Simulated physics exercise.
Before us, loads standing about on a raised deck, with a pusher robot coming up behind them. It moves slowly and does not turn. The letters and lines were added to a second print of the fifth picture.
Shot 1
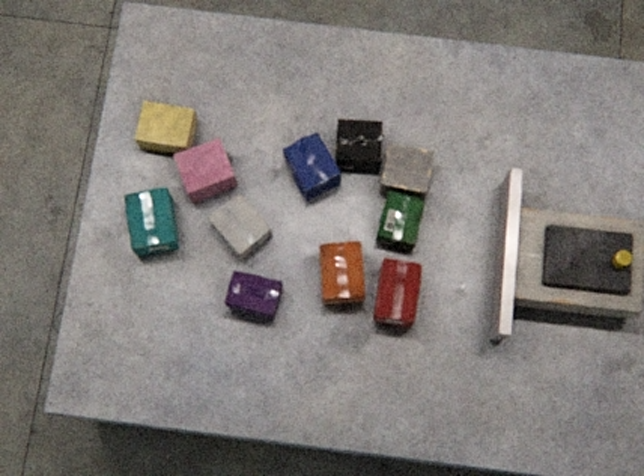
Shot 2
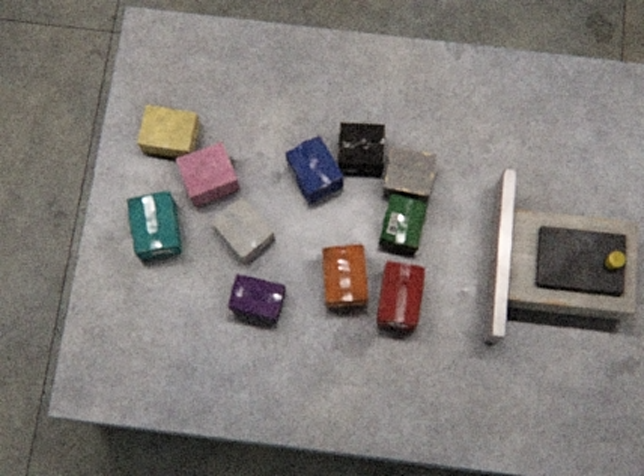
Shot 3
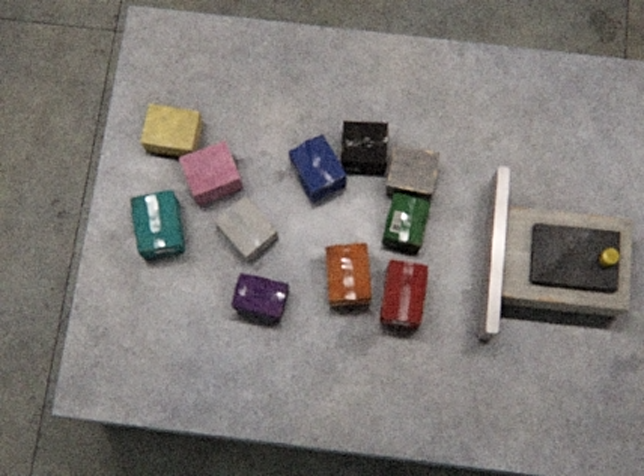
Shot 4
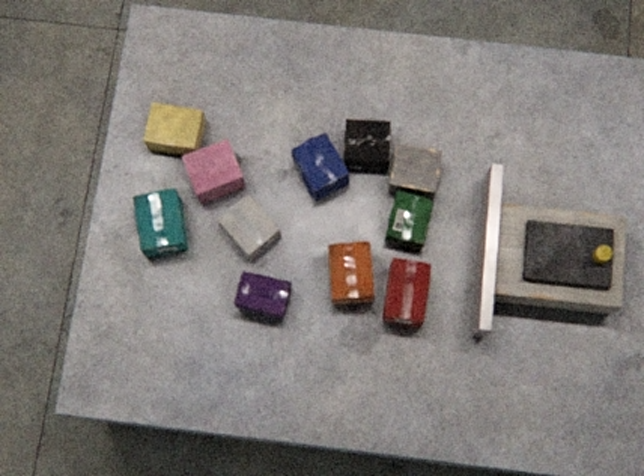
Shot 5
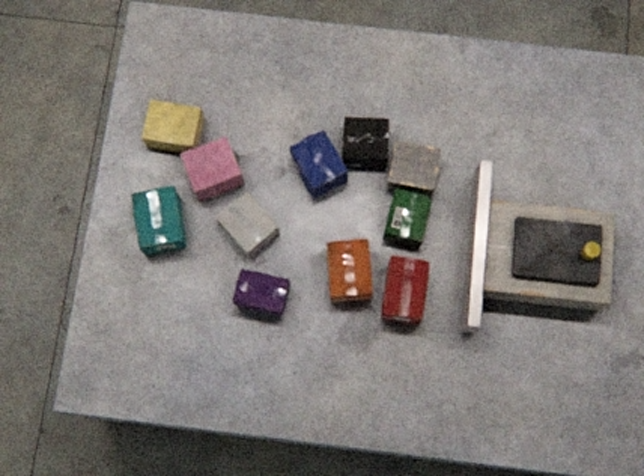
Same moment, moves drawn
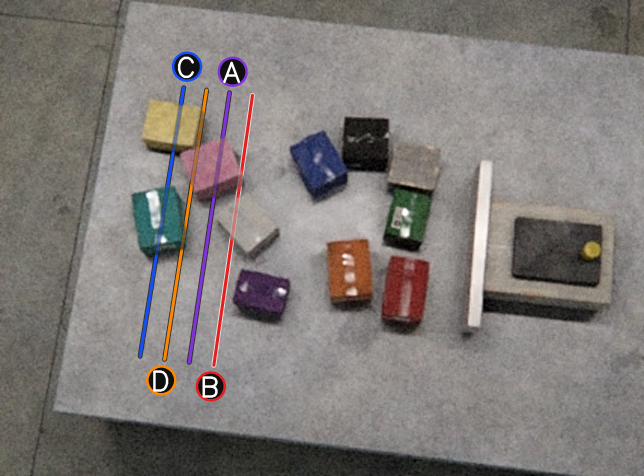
On a raised grey deck, a pusher robot creeps left toward scattered coloured boxes.
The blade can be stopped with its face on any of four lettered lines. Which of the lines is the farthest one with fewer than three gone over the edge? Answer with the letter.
No third one falls up to C.
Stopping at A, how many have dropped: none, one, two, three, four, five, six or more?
In all, none.
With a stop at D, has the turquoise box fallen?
Yes.
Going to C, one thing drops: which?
It is the turquoise box.
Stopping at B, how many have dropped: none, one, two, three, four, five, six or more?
By then, none.
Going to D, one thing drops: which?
The turquoise box goes over.
On the marked copy, A at (210, 223); B at (234, 225); C at (163, 217); D at (186, 220).
Following C. Soon after the start, robot (434, 236); black box (326, 107); purple box (244, 293).
Later, robot (318, 223); turquoise box (144, 219); black box (319, 88).
In the end, robot (228, 213); turquoise box over the edge; yellow crate (113, 113); one fallen.
As for the rest, A is within the limit but short; B is within the limit but short; D is within the limit but short.
